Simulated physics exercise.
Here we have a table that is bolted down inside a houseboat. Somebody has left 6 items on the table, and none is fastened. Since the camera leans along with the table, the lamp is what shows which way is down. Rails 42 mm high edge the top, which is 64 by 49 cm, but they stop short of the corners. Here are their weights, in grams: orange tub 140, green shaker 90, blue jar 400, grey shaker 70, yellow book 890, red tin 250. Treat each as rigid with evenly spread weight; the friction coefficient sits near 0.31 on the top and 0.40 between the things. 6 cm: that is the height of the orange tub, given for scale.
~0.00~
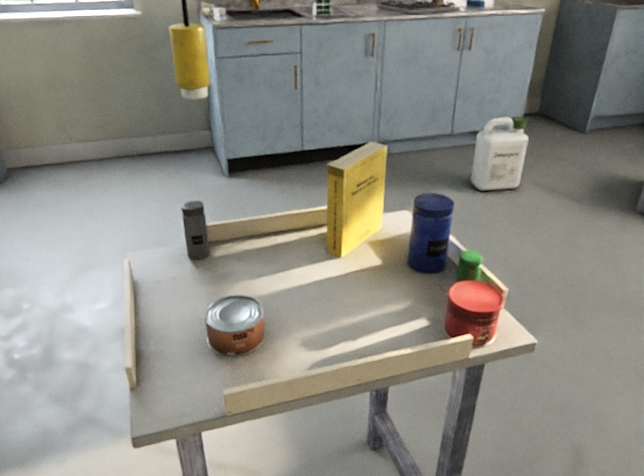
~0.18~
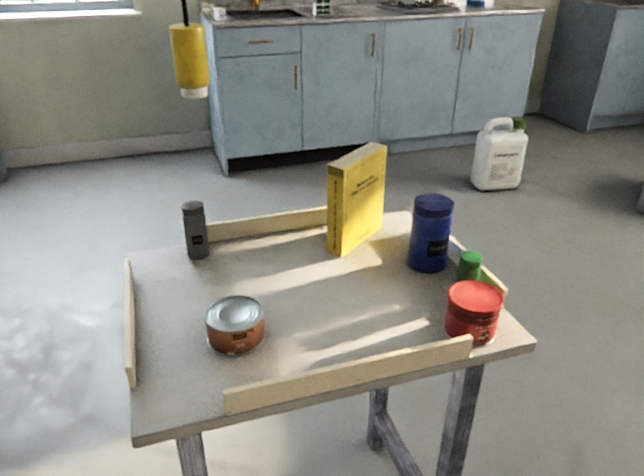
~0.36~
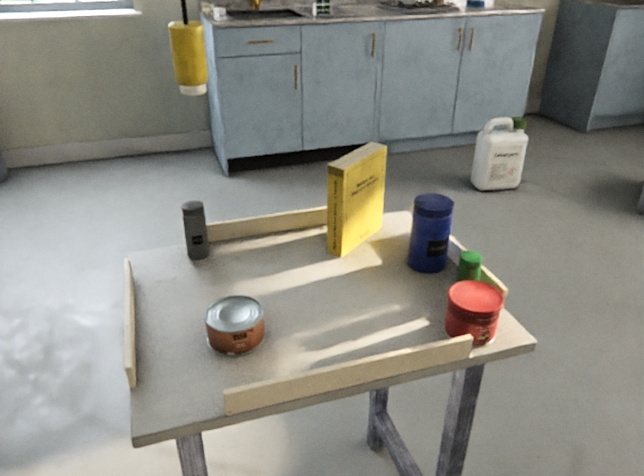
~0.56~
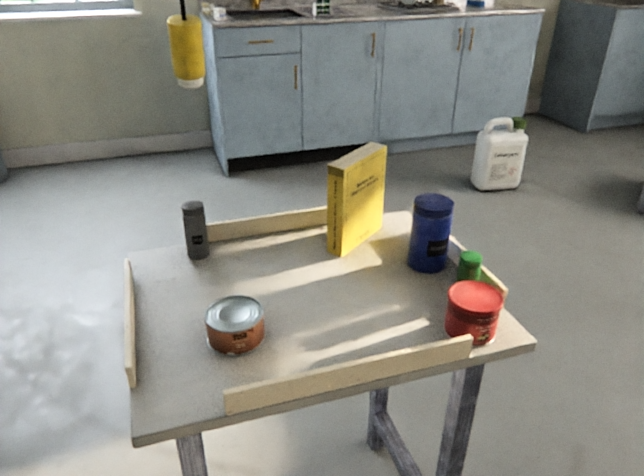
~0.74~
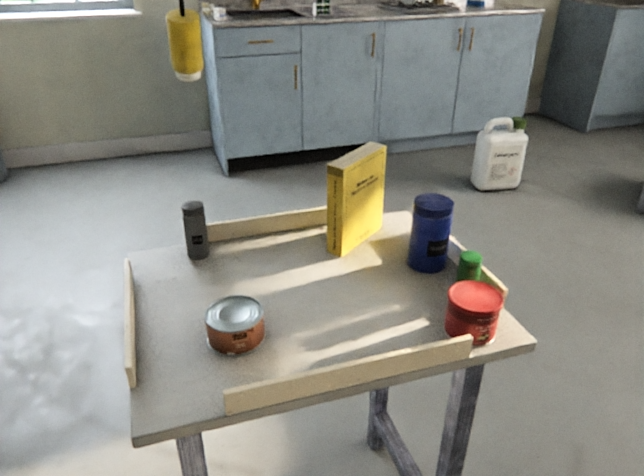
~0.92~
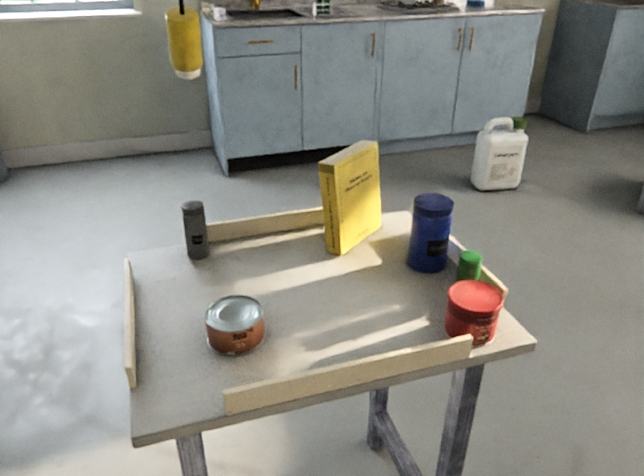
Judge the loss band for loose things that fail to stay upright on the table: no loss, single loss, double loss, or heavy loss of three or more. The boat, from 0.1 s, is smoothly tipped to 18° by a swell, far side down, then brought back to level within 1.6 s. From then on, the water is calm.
Oh, a single thing goes over or off.
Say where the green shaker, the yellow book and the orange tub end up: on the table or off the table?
When everything stops, the green shaker is still in bounds, the yellow book is out of bounds, and the orange tub is still in bounds.
After 1.22 s, floor tilted 12°, far side down; yellow book on its side.
After 1.42 s, floor tilted 5°, far side down; yellow book now off the table.
After 1.62 s, boat level.
At rest (2.2 s), off the table, yellow book; the other 5 in place, give or take 5 cm. In the last view, orange tub near (235, 324), green shaker near (467, 276).
